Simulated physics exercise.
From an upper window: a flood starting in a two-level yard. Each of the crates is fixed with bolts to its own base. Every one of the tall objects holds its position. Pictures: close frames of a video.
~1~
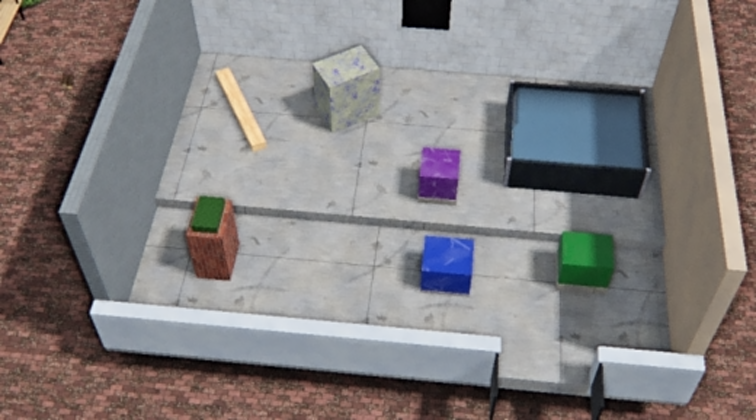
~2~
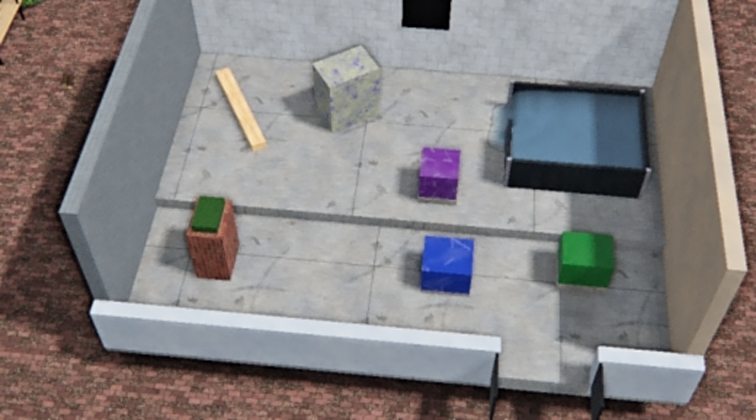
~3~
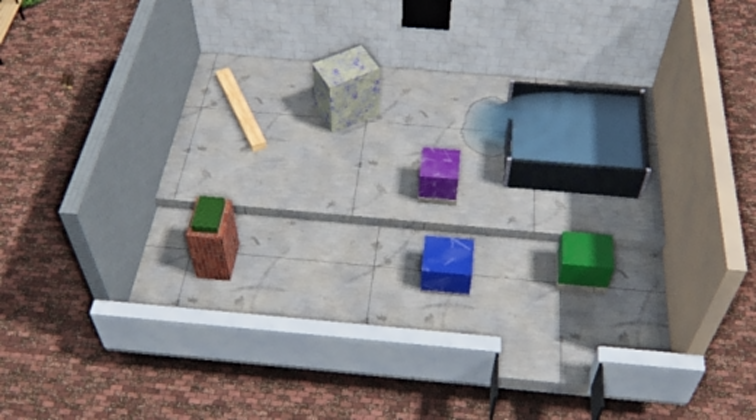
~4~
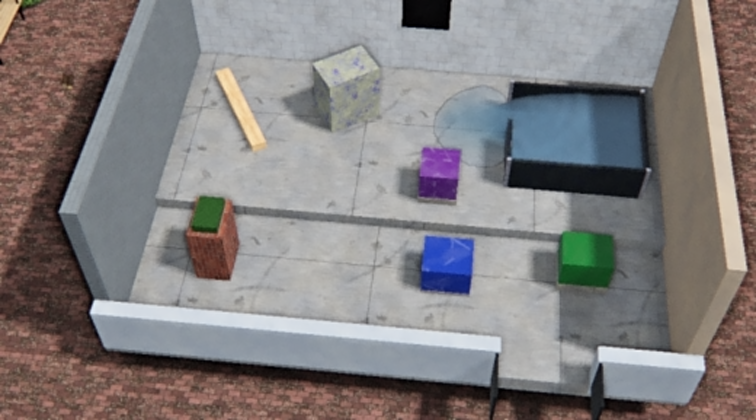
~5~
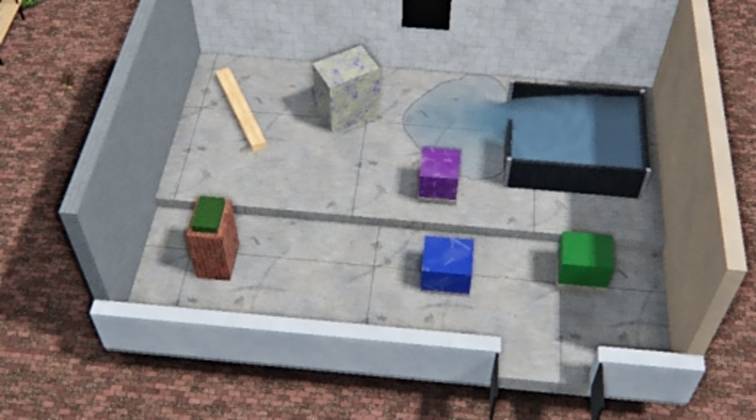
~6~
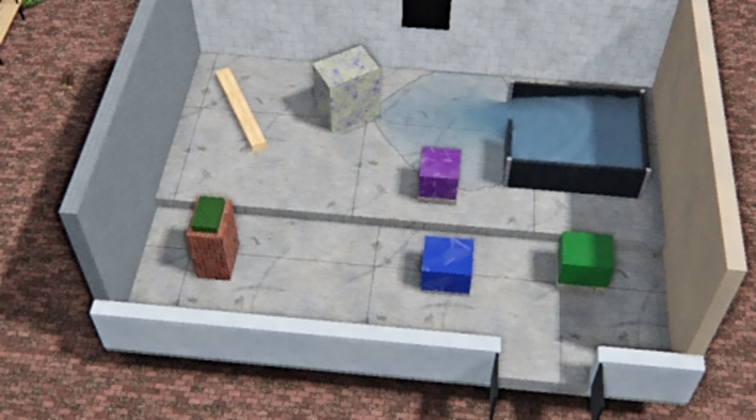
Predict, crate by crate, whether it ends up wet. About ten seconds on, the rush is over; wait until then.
My prediction: The purple crate will be spared; the green crate will be spared; the blue crate will be hit by the water.
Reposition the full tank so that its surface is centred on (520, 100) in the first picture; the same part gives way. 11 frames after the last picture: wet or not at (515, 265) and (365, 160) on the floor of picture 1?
The first spot is not reached and the second is inundated.
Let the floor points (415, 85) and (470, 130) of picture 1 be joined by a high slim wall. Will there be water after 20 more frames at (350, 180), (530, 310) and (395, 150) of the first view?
First inundated, then inundated, then inundated.
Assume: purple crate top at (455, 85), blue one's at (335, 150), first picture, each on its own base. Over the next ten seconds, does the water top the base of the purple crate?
As for the purple crate, it is dampened.
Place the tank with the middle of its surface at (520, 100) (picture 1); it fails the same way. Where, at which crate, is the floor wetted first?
Purple crate.
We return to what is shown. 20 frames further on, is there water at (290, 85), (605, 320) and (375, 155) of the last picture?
Status by point, in sequence: Waterlogged; unwetted; waterlogged.
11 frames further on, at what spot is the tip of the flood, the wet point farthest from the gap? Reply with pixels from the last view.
My best guess is about (209, 59).
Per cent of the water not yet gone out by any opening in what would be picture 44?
Some 100 per cent.
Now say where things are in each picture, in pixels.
The first frame shows the water tank at (577, 128) is whole and still.
In the second frame, water pours out at (510, 121) and has run to (501, 148).
In the third frame, water pours out at (510, 122) and has run to (470, 142).
In the fourth frame, water pours out at (510, 122) and has run to (440, 135).
In the fifth frame, the front is at (410, 127), out from the gap at (510, 122).
In the sixth frame, water pours out at (510, 121) and has run to (382, 108).
A moment on, water covers 15 % of the floor; the purple crate water round its plinth, the green crate not reached, the blue crate not reached.
Next, water covers 30 % of the floor; the purple crate water round its plinth, the green crate not reached, the blue crate water round its plinth.
Then, water covers 45 % of the floor; the purple crate water round its plinth, the green crate not reached, the blue crate water round its plinth.
Later, water covers 60 % of the floor; the purple crate water round its plinth, the green crate not reached, the blue crate water round its plinth.
In the end, water covers 85 % of the floor; the purple crate stayed above the water, the green crate stayed above the water, the blue crate was topped.
